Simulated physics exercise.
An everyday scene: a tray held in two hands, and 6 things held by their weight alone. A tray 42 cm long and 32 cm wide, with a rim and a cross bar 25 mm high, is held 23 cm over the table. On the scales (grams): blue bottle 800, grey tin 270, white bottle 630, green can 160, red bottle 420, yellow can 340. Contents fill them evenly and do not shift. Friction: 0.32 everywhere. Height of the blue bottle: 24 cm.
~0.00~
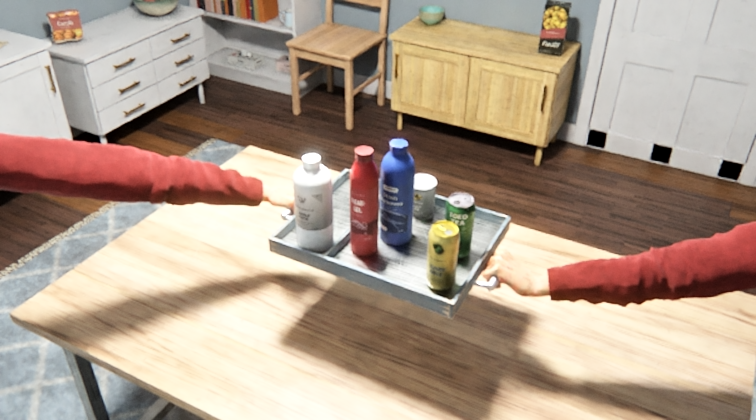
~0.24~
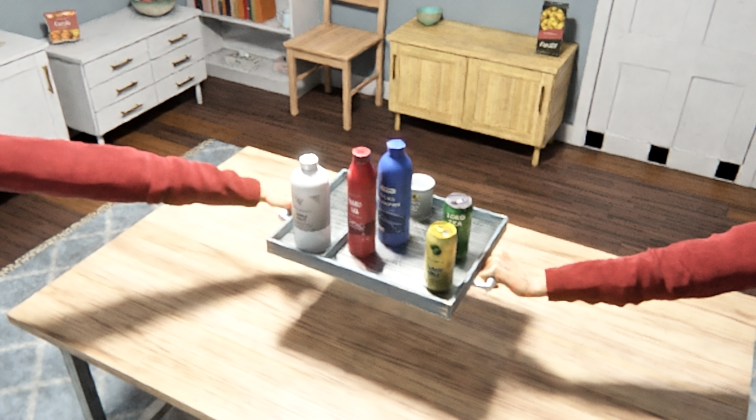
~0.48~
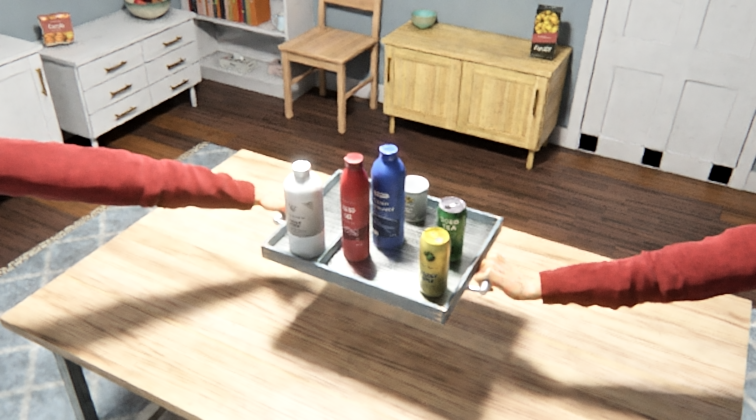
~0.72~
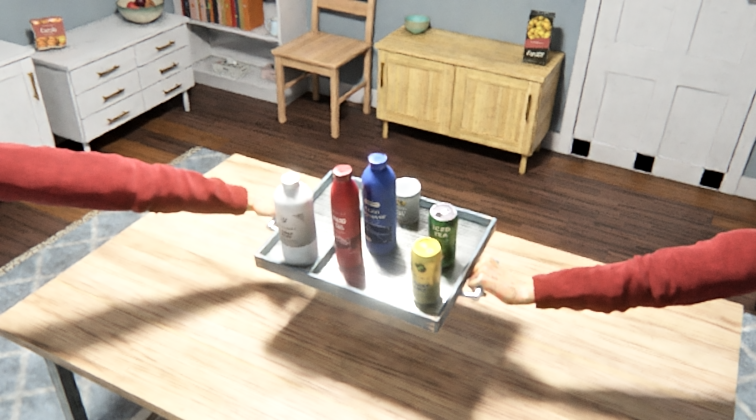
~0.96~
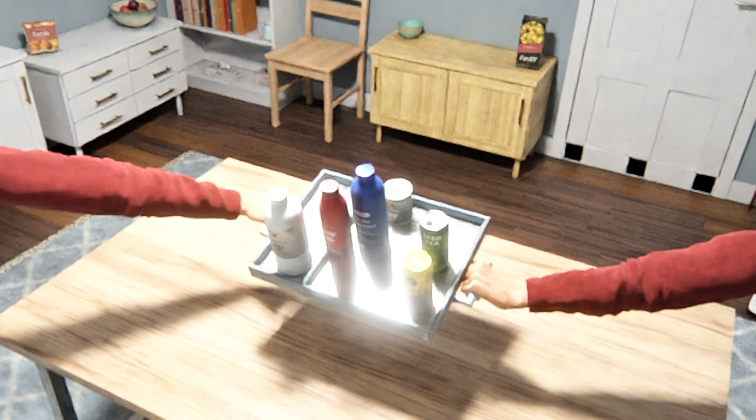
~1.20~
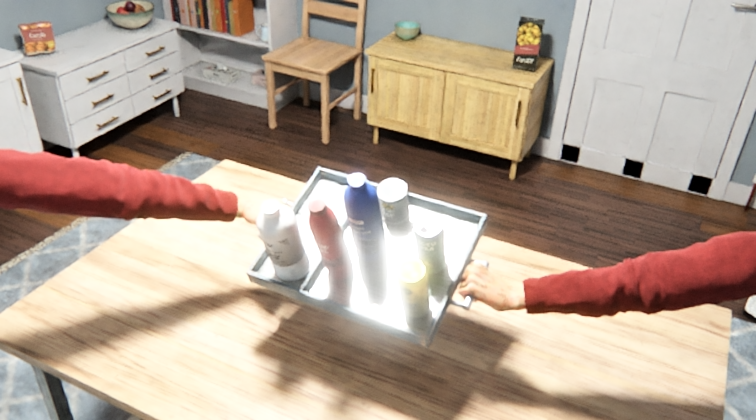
Two hands holding a tray of bottles and cans above a wooden table, keeping it level, then tilting its near edge down.
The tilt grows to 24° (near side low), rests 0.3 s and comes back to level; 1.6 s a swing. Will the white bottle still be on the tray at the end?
The white bottle remains on the tray.
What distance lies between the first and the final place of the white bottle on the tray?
About 2 cm.
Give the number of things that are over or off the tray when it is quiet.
2 of them.
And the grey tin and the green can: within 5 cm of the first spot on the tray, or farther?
The grey tin gets shifted; the green can leaves its spot.
Around 1.80 s, tray at 24°, near edge down; red bottle now off the tray; white bottle shifted 2 cm near (277, 250); blue bottle tipped 12° against what carries it.
Around 2.50 s, tray at 19°, near edge down; blue bottle now off the tray; white bottle shifted 2 cm near (278, 244); green can tipped 6° against what carries it.
Finally (4.1 s), off the tray, blue bottle and red bottle; not toppled but over 5 cm from the start, grey tin and green can; the other 2 still in place (within 5 cm). In the last view, white bottle near (285, 220).
